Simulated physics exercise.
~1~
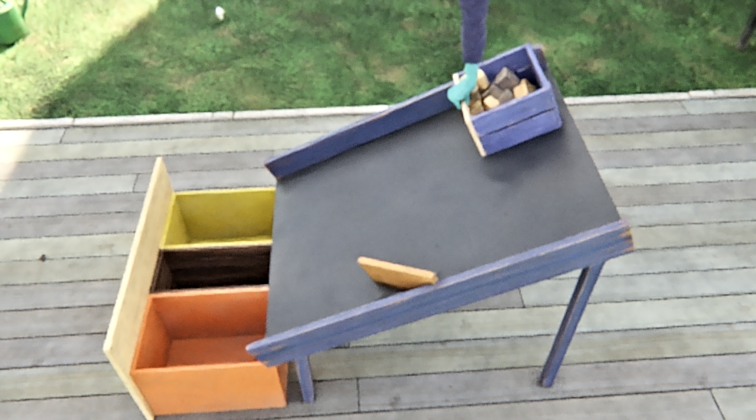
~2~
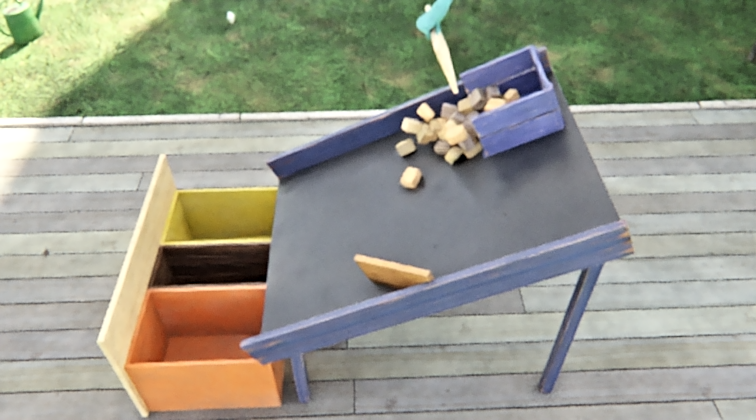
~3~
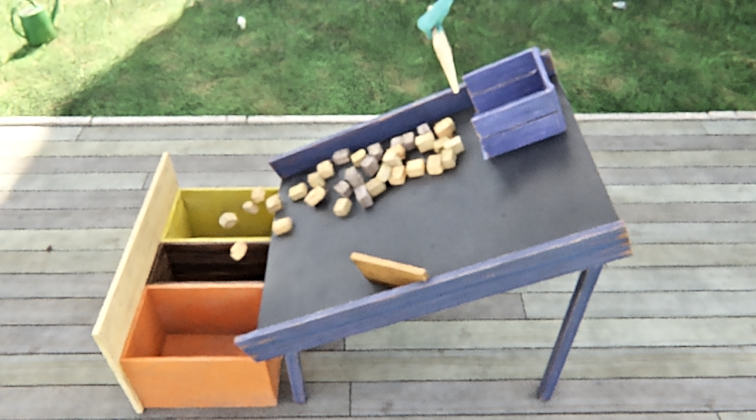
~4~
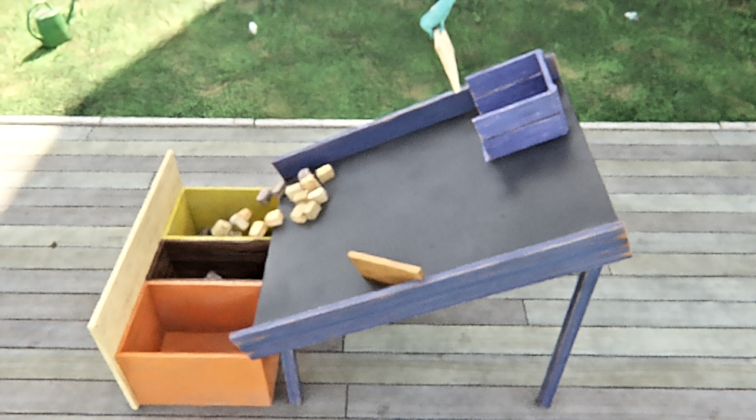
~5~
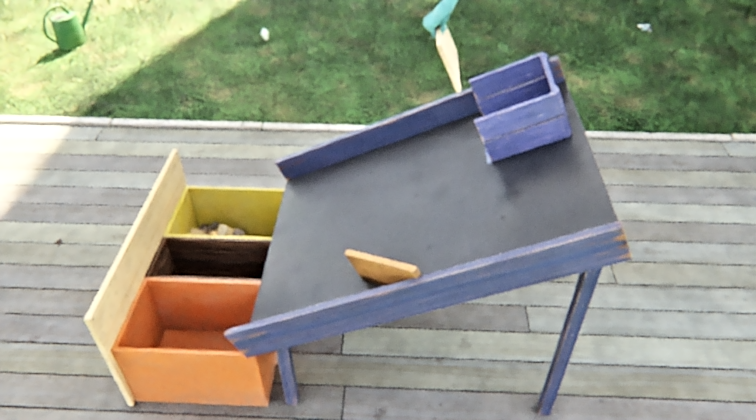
A heap of wooden offcuts spilled from a blue pen once its gate was lifted, tumbled left down a dark sloping table past an angled board, and dropped mostly into the far yellow bin, leaving the slope clear and the orange bin empty.
